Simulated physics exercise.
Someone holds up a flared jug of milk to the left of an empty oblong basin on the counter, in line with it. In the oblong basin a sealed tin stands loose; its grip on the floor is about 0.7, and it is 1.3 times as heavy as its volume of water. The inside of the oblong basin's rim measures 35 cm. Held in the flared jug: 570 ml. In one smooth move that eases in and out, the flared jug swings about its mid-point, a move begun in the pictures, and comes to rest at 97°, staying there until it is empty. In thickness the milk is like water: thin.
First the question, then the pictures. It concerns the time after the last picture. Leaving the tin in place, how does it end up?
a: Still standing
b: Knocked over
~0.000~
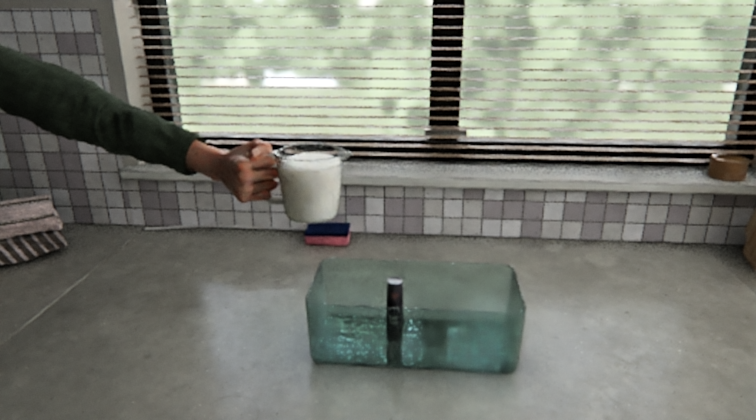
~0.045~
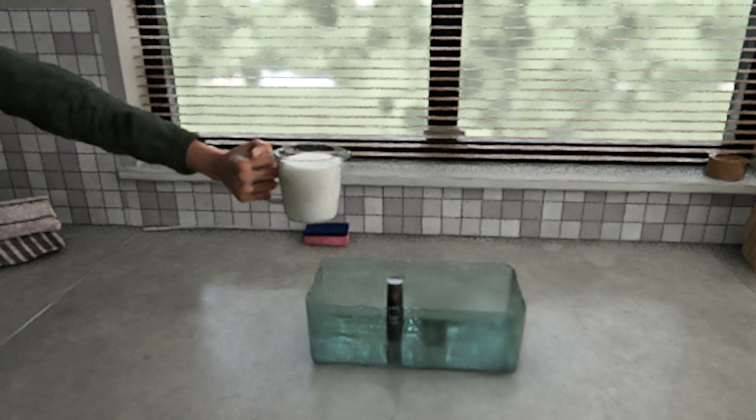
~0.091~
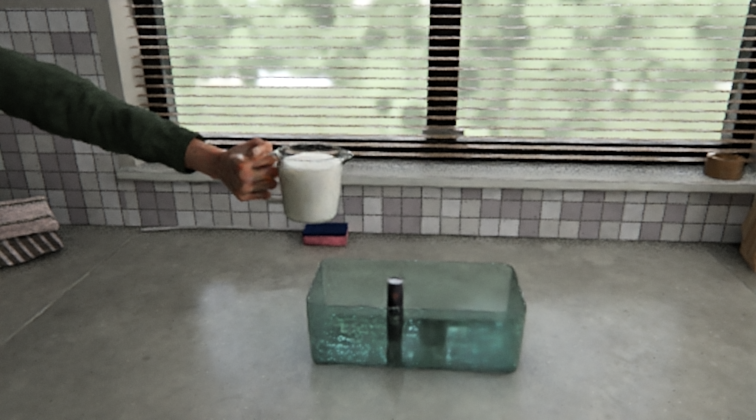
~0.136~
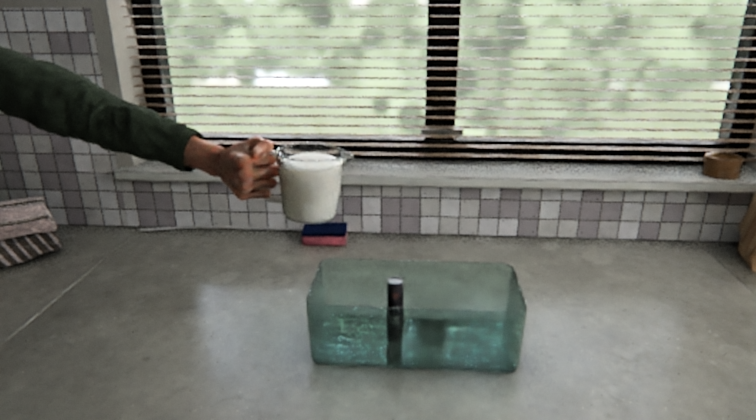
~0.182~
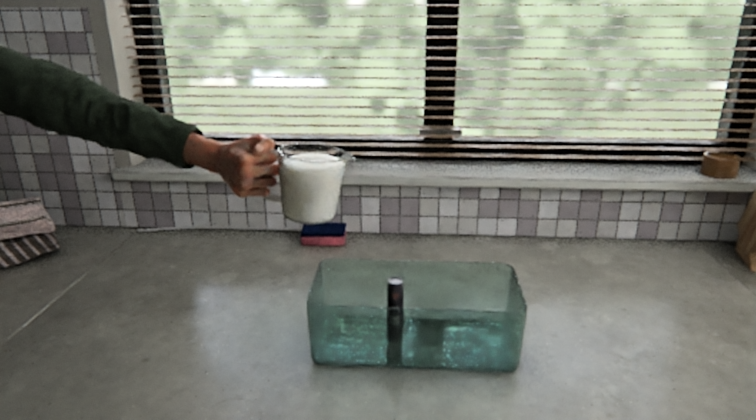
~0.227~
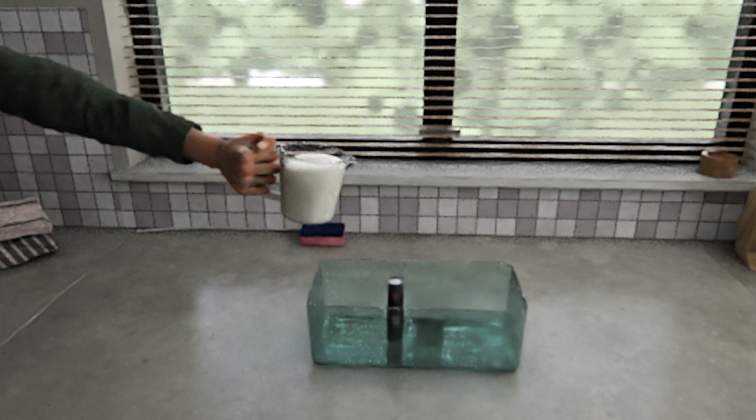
(b) Knocked over.
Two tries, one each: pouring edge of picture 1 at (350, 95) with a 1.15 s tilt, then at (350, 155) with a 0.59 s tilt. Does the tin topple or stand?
Try 1: Still standing; try 2: Tipped over.
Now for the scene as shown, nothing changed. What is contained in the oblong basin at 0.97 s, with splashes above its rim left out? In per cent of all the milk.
46 per cent or thereabouts.
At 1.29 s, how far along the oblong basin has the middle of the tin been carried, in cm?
Reading: Roughly 3 cm.
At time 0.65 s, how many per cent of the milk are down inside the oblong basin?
Roughly 2 percent of it.
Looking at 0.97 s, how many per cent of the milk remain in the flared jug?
Near 28 percent, more or less.
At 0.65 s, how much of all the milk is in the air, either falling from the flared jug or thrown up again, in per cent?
I'd say close to 18 per cent.
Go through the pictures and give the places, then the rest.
It leans 0°; its right rim is at (352, 154); the milk meets the walls at (280, 160) and (342, 162); the oblong basin's rim runs from (314, 280) to (519, 288); the tin's top is at (395, 283), in the first picture.
It leans 0°; its right rim is at (352, 154); the milk meets the walls at (280, 160) and (342, 162), in the second picture.
It leans 2°; its right rim is at (353, 155); the milk meets the walls at (281, 160) and (342, 162), in the third picture.
It leans 3°; its right rim is at (354, 156); the milk meets the walls at (281, 160) and (343, 162), in the fourth picture.
It leans 6°; its right rim is at (356, 158); the milk meets the walls at (282, 160) and (345, 162), in the fifth picture.
It leans 9°; its right rim is at (357, 161); the milk meets the walls at (283, 161) and (347, 163), in the sixth picture.
By 0.65 s the tilt is 59° and 79 per cent is still to pour; the tin stands where it began.
By 0.97 s the tilt is 91° and 28 per cent is still to pour; the tin stands where it began.
By 1.29 s the tilt is 97° and 3 per cent is still to pour; the tin leans 26°.
By 1.65 s the tilt is 97° and 0 per cent is still to pour; the tin lies on its side.
At rest the tin lies on its side.
